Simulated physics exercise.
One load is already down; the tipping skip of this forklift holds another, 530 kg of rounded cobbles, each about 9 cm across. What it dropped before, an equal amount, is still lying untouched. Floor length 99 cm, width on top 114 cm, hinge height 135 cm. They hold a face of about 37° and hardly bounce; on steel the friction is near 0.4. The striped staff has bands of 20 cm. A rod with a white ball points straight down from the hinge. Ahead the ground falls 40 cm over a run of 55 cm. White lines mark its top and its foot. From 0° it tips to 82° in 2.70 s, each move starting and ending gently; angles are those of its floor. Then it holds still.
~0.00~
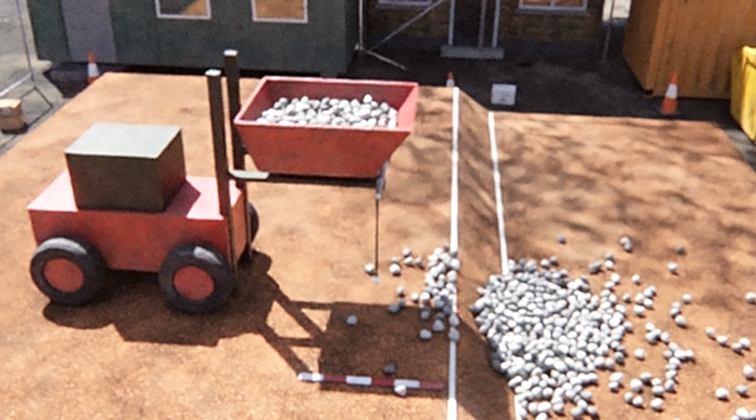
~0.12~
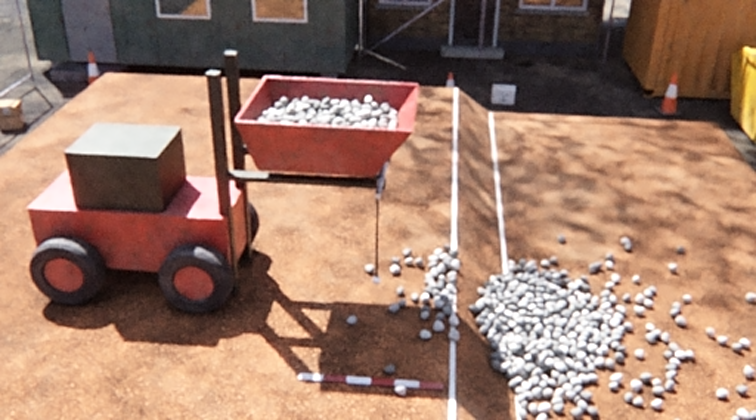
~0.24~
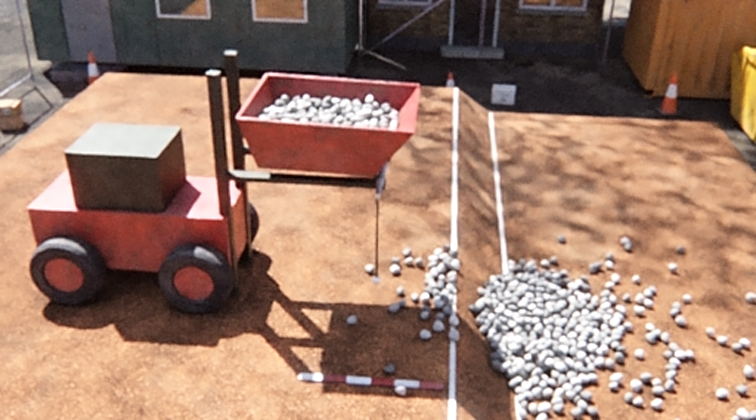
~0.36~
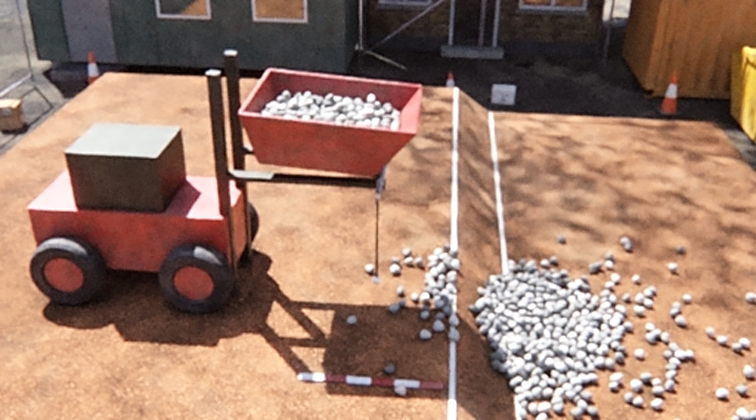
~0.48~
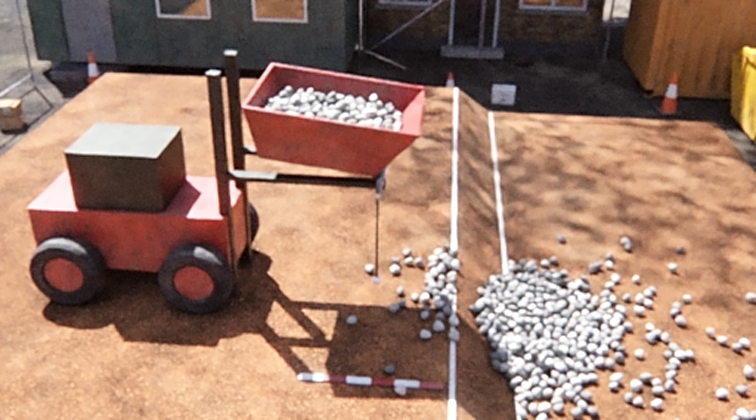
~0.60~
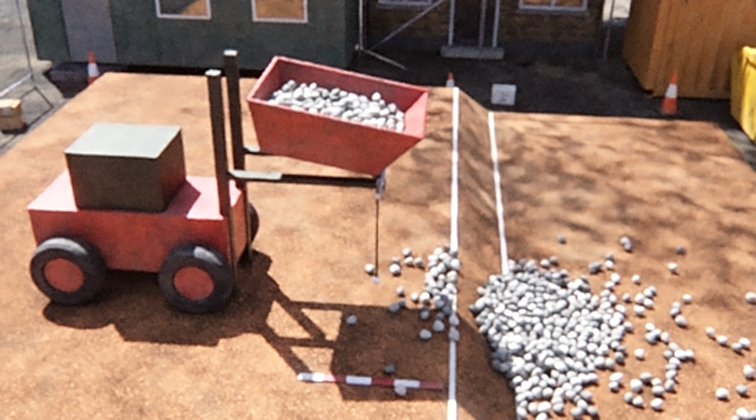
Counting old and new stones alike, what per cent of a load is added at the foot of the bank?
About 78 per cent.
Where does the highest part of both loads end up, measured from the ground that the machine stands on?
About 10 cm above it.
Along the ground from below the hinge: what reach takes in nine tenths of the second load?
About 200 cm.
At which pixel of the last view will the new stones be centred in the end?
Near (530, 317).
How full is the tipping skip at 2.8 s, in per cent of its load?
Roughly 25 per cent is still inside.
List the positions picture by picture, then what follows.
The first frame shows lip at (411, 132), floor tilted 0°, highest stones at (344, 110). The earlier load is highest near (446, 276), 6 cm above ground level, 23 % on the top or the slope, 76 % at the foot of the bank.
The second frame shows lip at (411, 132), floor tilted 0°, highest stones at (344, 109); the stones move at 0.1 m/s on average.
In the third frame, the tipping skip is at 2°, its lip at (413, 133); the top of the load is at (327, 107); the stones move at 0.2 m/s on average.
The fourth frame shows lip at (415, 134), floor tilted 4°, highest stones at (313, 106); the stones move at 0.2 m/s on average.
In the fifth frame, the tipping skip is at 7°, its lip at (419, 136); the top of the load is at (304, 102); the stones move at 0.3 m/s on average.
In the sixth frame, the tipping skip is at 10°, its lip at (422, 139); the top of the load is at (297, 95); the stones move at 0.4 m/s on average.
After 2.0 s the floor is at 69°; in per cent of one load, 98 in the tipping skip, 25 on the top or the slope, 76 at the foot of the bank; the foremost stones are at (746, 338).
After 2.8 s the floor is at 82°; in per cent of one load, 25 in the tipping skip, 63 on the top or the slope, 111 at the foot of the bank; the foremost stones are at (746, 338).
After 3.2 s the floor is at 82°; in per cent of one load, 7 in the tipping skip, 55 on the top or the slope, 136 at the foot of the bank; the foremost stones are at (746, 338).
After 5.8 s the floor is at 82°; in per cent of one load, 0 in the tipping skip, 45 on the top or the slope, 153 at the foot of the bank; the foremost stones are at (746, 338). Net gain at the foot of the bank, 78.
